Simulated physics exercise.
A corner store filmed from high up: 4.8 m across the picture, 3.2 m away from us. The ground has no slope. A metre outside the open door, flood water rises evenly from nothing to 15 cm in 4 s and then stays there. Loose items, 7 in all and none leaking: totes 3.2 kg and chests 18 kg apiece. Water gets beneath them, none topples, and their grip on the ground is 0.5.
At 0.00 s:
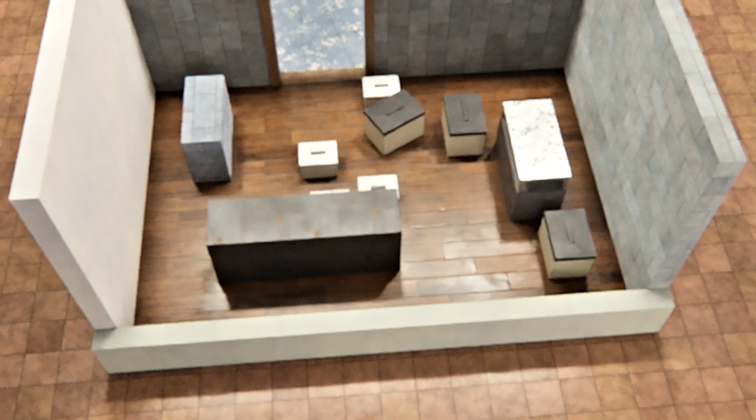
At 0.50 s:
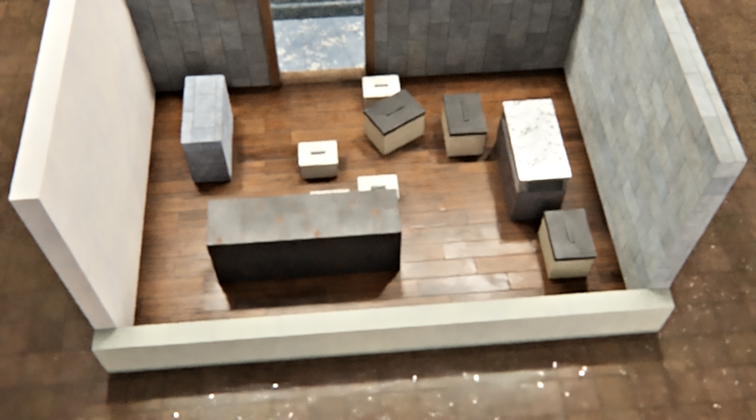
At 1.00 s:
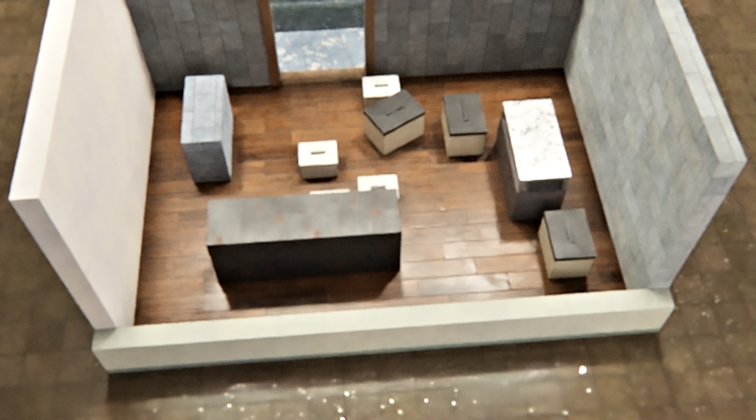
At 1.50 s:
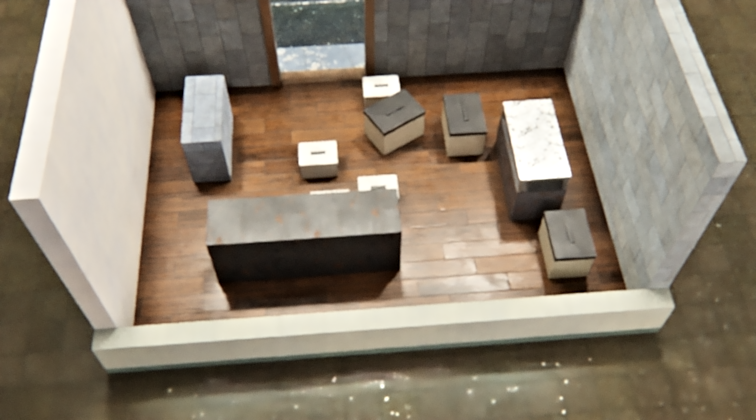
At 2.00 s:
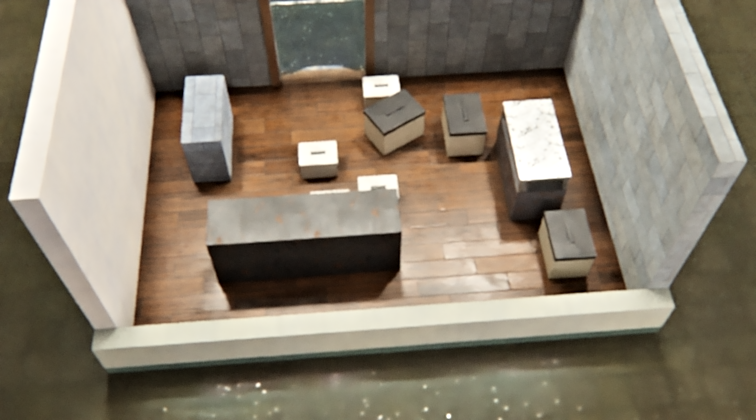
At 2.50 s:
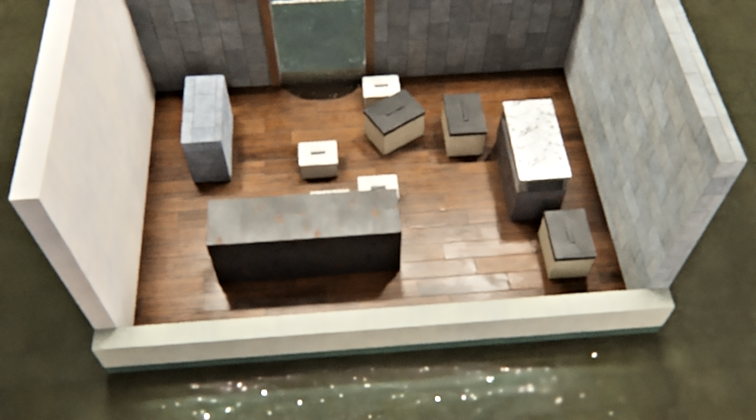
Murky water spreading over the tiled ground around a walled store, darkening at the open doorway while the boxes inside stay still.
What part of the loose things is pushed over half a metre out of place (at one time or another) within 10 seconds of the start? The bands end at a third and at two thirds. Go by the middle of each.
Share: From one to two thirds.
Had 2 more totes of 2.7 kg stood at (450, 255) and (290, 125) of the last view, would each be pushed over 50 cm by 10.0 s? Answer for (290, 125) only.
It is more.
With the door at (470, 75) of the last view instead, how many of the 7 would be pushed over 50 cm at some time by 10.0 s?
In that case 4 of them.
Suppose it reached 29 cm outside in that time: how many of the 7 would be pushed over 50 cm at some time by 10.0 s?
In that case 4 of them.
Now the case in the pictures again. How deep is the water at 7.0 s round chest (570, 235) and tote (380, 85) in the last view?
About 1 and 2 cm.
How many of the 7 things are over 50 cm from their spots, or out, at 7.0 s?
By then 1.
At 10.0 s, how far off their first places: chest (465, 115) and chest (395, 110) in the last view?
In that order: 0 cm, 0 cm.
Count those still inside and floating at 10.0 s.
At that moment 2.
After 3.5 s 0 of 7 are over 50 cm from their spots; 0 afloat.
After 4.5 s 0 of 7 are over 50 cm from their spots; 0 afloat.
After 7.0 s 1 of 7 are over 50 cm from their spots; 2 afloat.
After 10.0 s 3 of 7 are over 50 cm from their spots, and 3 have been at some point; 2 afloat.
